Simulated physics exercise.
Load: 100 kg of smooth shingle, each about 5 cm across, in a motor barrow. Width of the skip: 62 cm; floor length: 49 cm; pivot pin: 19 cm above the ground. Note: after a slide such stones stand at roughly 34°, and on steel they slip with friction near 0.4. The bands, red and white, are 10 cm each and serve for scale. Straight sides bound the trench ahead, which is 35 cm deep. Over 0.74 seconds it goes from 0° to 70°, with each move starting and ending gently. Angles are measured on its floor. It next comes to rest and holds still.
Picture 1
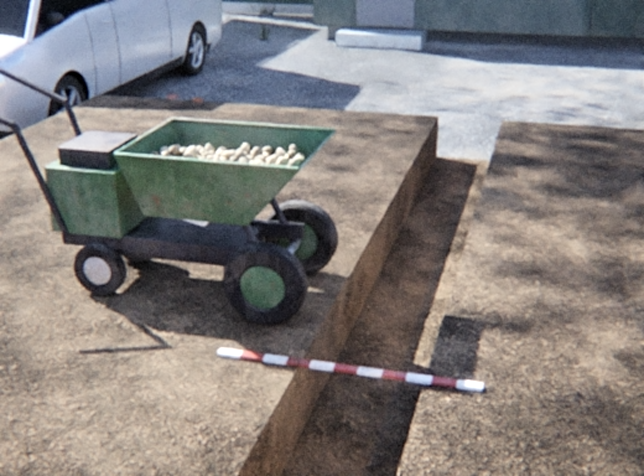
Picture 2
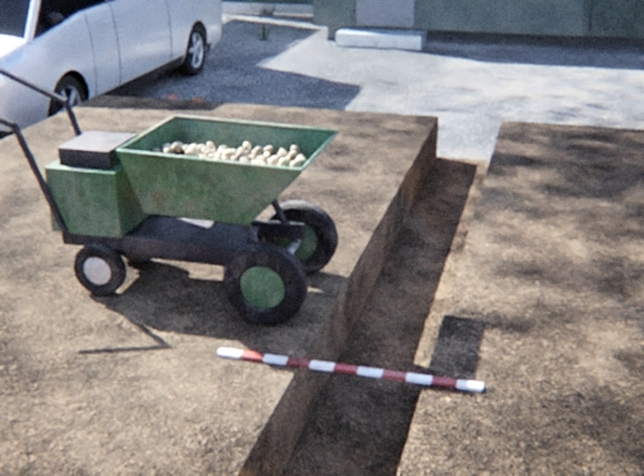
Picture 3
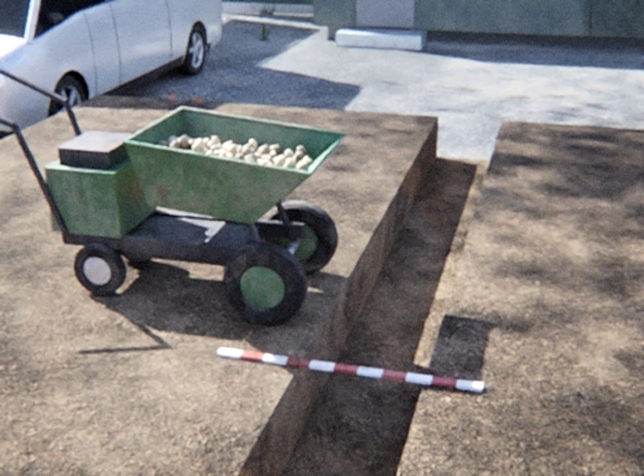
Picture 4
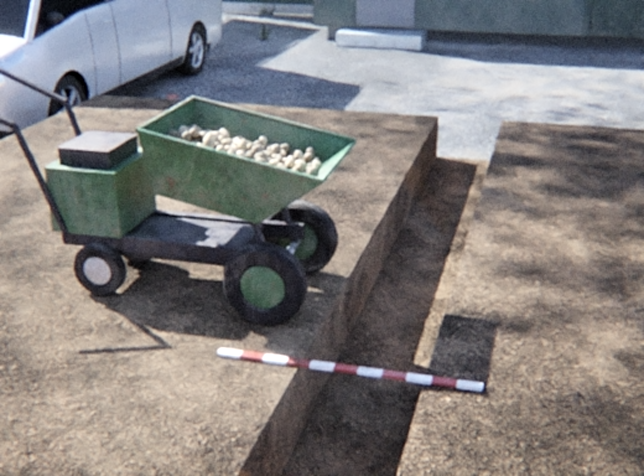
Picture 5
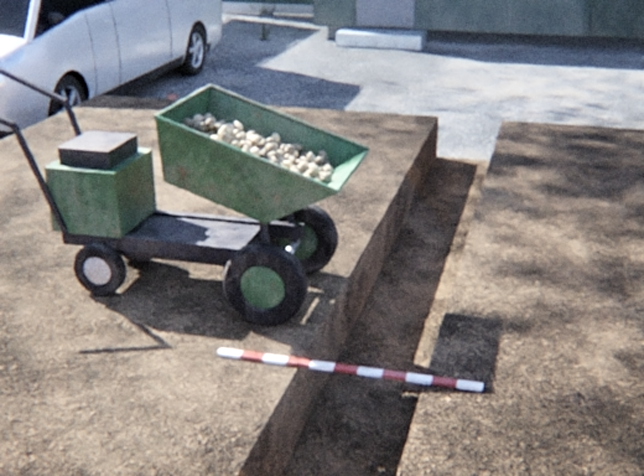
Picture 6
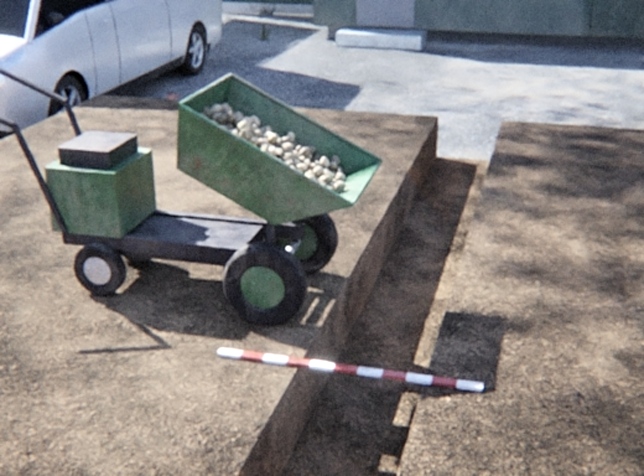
Green skip of pale stones on a motor barrow tilting steadily forward to the right beside a straight-sided trench.
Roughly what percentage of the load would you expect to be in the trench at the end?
I'd expect around 31 per cent.
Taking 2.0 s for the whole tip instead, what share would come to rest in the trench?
Something close to 50 per cent.
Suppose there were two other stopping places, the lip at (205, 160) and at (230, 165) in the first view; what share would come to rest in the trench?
Close to 100 percent in the first case, 100 percent in the second.
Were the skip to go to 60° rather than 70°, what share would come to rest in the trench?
I'd expect around 45 in a hundred.
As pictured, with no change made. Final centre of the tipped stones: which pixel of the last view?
(487, 314).
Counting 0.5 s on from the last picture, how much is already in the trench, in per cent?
15 per cent or so by then.
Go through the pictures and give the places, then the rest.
The first picture shows lip at (299, 170), floor tilted 0°, highest stones at (229, 156).
The second picture shows lip at (302, 171), floor tilted 1°, highest stones at (207, 152).
The third picture shows lip at (310, 175), floor tilted 5°, highest stones at (204, 146).
The fourth picture shows lip at (323, 181), floor tilted 11°, highest stones at (196, 134).
The fifth picture shows lip at (338, 192), floor tilted 18°, highest stones at (206, 124).
The sixth picture shows lip at (353, 205), floor tilted 27°, highest stones at (224, 115).
Then, 0.2 s after the last picture the floor is at 59°, 100 % in the skip; the foremost stones are at (380, 243).
Then, 0.5 s after the last picture the floor is at 70°, 68 % in the skip, 14 % in the trench, 18 % past the trench; the foremost stones are at (480, 304).
Then, 0.9 s after the last picture the floor is at 70°, 12 % in the skip, 21 % in the trench, 67 % past the trench; the foremost stones are past the picture's edge.
Then, 2.8 s after the last picture the floor is at 70°, 0 % in the skip, 31 % in the trench, 69 % past the trench; the foremost stones are past the picture's edge.
